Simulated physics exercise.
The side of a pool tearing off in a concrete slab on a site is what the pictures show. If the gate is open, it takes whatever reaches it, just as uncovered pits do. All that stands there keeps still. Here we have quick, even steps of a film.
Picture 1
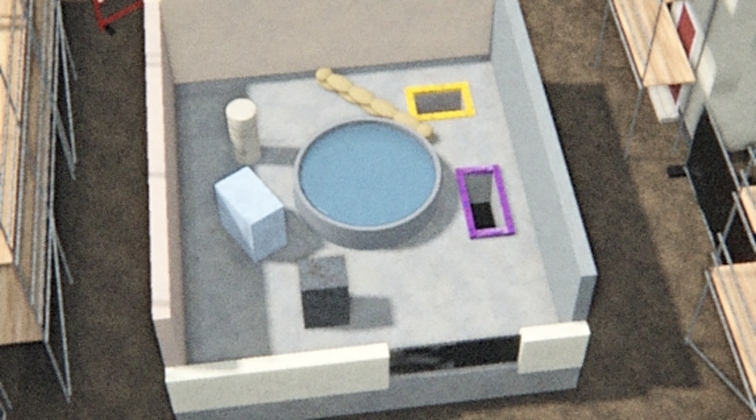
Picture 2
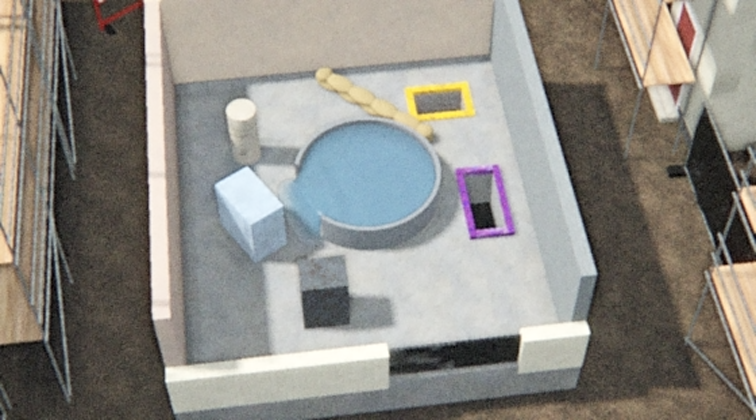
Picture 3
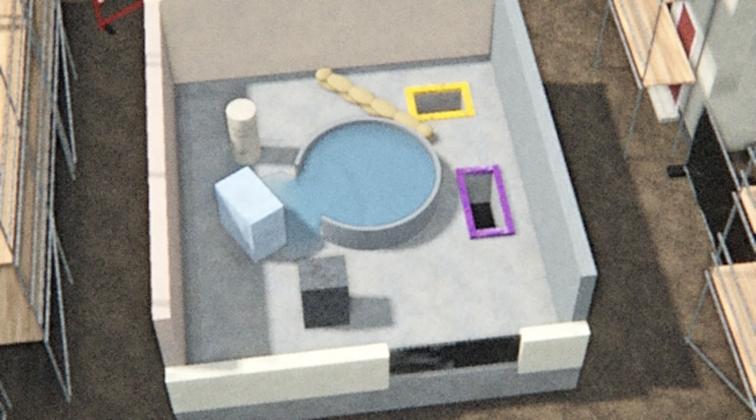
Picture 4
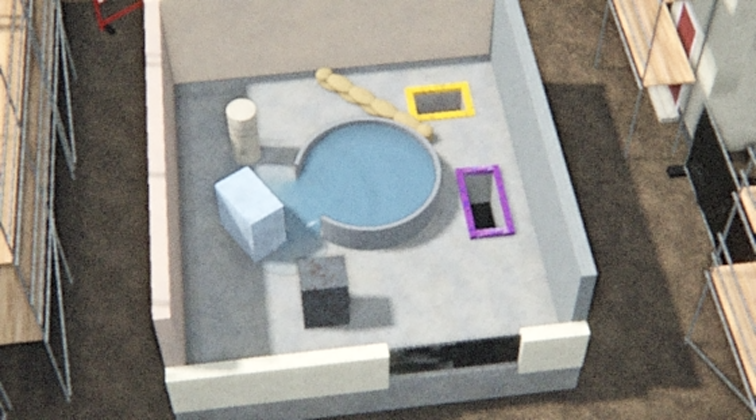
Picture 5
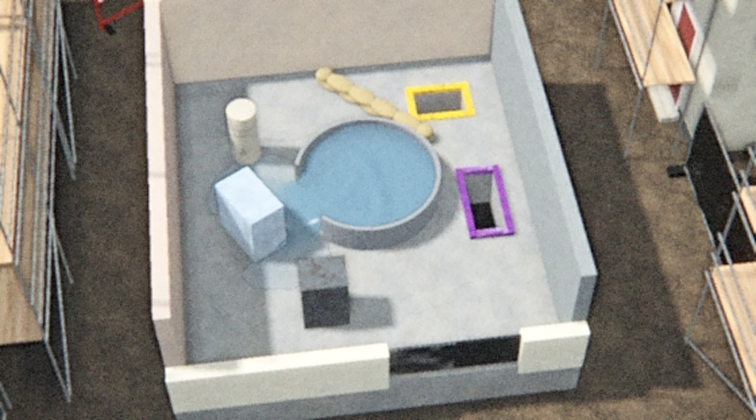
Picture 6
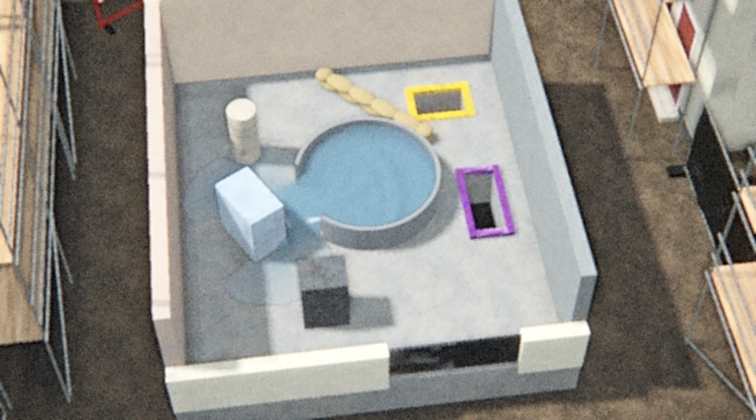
The clip shows a round pool of still water on a walled concrete slab with yellow- and purple-edged pits; its left side opens, and water pours out toward a pale blue block and spreads around it across the floor.
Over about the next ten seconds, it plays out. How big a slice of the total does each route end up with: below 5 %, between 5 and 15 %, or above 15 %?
As I see it, the gate will get a thin slice beneath five per cent; the yellow pit will get a thin slice beneath five per cent; the purple pit will get a thin slice beneath five per cent.
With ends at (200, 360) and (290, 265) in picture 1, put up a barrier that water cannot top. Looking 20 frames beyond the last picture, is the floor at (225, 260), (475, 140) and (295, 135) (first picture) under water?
Going one after another, I'd say reached by the flood, then kept clear of the flood, then reached by the flood.
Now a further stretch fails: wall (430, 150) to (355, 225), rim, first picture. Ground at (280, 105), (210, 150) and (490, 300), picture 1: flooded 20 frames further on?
Spot by spot: Unaffected, then unaffected, then soaked through.
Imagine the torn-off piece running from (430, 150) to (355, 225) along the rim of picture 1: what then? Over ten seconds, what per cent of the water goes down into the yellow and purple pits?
Out of every hundred parts, yellow takes 2 and purple takes 20.
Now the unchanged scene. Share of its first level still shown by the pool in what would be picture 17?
Estimate: Close to 58 %.
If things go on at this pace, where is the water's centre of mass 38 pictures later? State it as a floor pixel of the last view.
At roughly (314, 207).
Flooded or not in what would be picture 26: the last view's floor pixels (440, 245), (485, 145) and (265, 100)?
Listed points: Inundated / unwetted / inundated.
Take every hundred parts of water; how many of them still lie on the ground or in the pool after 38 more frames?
100 % or so.
A moment on, water covers 20 % of the floor; the gate 0 %, the yellow pit 0 %, the purple pit 0 %.
Next, water covers 35 % of the floor; the gate 0 %, the yellow pit 0 %, the purple pit 0 %.
Then, water covers 60 % of the floor; the gate 0 %, the yellow pit 0 %, the purple pit 0 %.
Later, water covers 85 % of the floor; the gate 0 %, the yellow pit 0 %, the purple pit 0 %.
In the end, water covers 95 % of the floor; the gate 0 %, the yellow pit 0 %, the purple pit 0 %.
